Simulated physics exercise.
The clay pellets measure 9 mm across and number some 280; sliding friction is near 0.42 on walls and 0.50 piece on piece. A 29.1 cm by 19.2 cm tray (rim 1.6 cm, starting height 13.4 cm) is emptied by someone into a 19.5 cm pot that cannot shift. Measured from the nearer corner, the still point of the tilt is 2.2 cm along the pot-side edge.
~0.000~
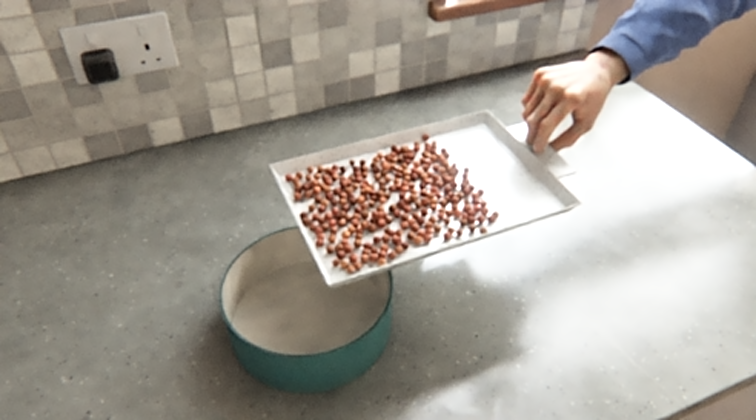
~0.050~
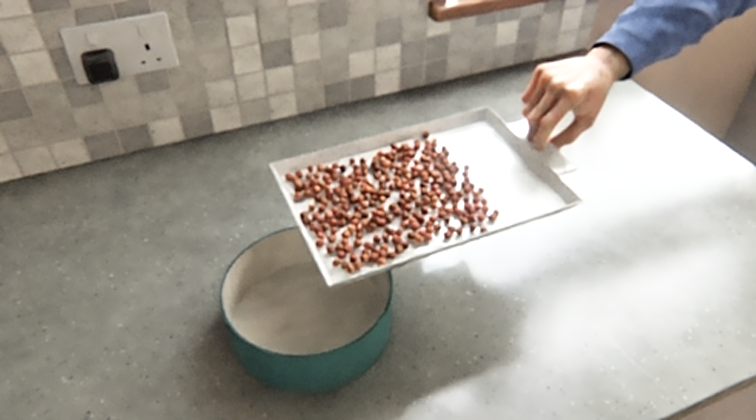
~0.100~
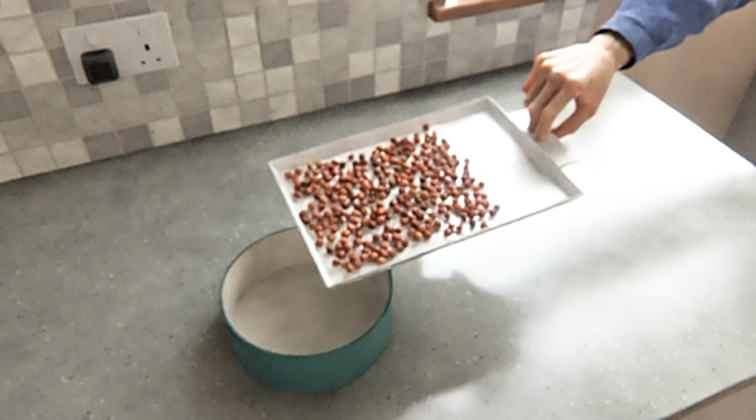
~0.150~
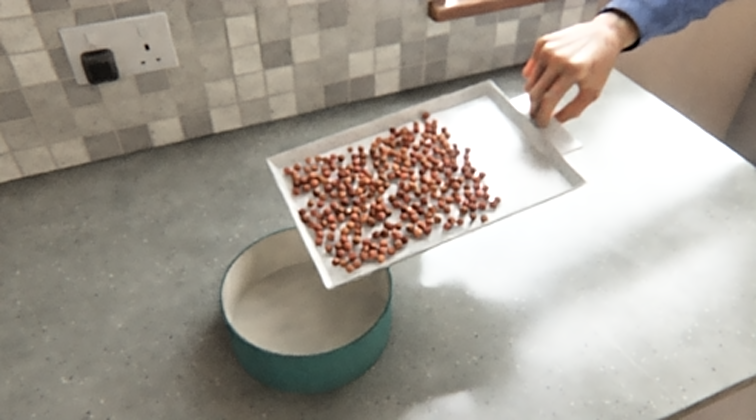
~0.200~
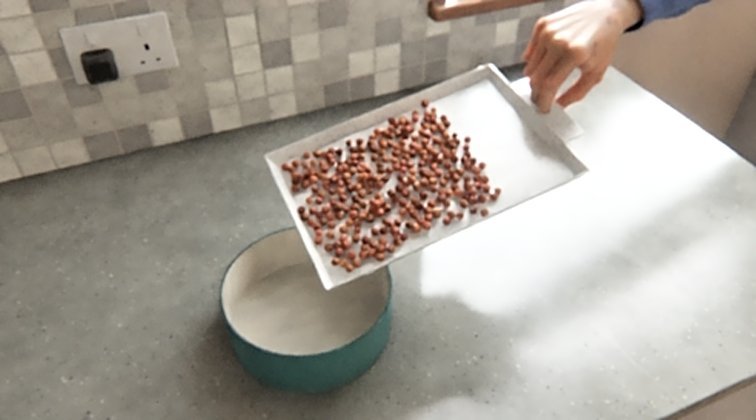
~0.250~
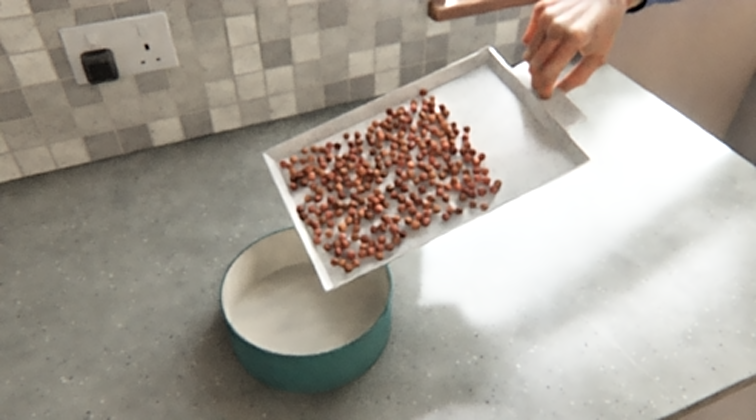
A hand in a blue sleeve lifts the right end of a white tray of reddish-brown pellets, gradually tilting it down to the left above a teal pot on a grey counter, while the pellets stay spread in nearly the same place.
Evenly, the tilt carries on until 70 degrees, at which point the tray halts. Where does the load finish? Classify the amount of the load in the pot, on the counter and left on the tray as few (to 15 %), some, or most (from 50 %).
Left on the tray: Few. Pot: Most. Counter: Some.
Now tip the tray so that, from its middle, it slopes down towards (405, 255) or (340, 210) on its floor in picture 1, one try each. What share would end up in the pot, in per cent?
The share comes to roughly 40 in a hundred, then roughly 60 in a hundred.
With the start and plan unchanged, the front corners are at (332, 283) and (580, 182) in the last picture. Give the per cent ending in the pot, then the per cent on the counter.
Pot 35, counter 60.
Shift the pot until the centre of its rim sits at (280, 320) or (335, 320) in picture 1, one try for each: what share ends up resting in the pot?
95 and 95 %.
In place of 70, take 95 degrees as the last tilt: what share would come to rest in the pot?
Around 75 %, I reckon.
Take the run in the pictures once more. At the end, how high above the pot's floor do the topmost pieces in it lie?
It reaches roughly 2.5 cm.
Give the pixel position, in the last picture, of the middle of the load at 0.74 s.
Approximately (323, 227) in the last view.
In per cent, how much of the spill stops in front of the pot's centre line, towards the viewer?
Roughly 100 per cent.
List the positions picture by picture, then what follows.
In the first picture, tray tilt 0 degrees, front corners at (333, 276) and (573, 200); middle of the pieces at (387, 196); pot at (307, 284).
In the second picture, tray tilt 1 degrees, front corners at (333, 277) and (573, 198); middle of the pieces at (388, 195).
In the third picture, tray tilt 4 degrees, front corners at (332, 278) and (575, 191), lowest corner left front; middle of the pieces at (387, 191).
In the fourth picture, tray tilt 8 degrees, front corners at (331, 279) and (577, 180), lowest corner left front; middle of the pieces at (387, 185).
In the fifth picture, tray tilt 12 degrees, front corners at (331, 280) and (580, 168), lowest corner left front; middle of the pieces at (385, 179).
In the sixth picture, tray tilt 17 degrees, front corners at (330, 281) and (581, 158), lowest corner left front; middle of the pieces at (384, 174); pot at (307, 284). The tray's pace is about 90 degrees a second.
After 0.55 s, tilt 44 degrees; the tray holds 100 %, the pot 0 %.
After 0.74 s, tilt 61 degrees; the tray holds 95 %, the pot 0 %.
After 1.06 s, tilt 70 degrees; the tray holds 25 %, the pot 45 %.
By 2.2 s all is still; tray 5 %, pot 70 %, counter 25 %.
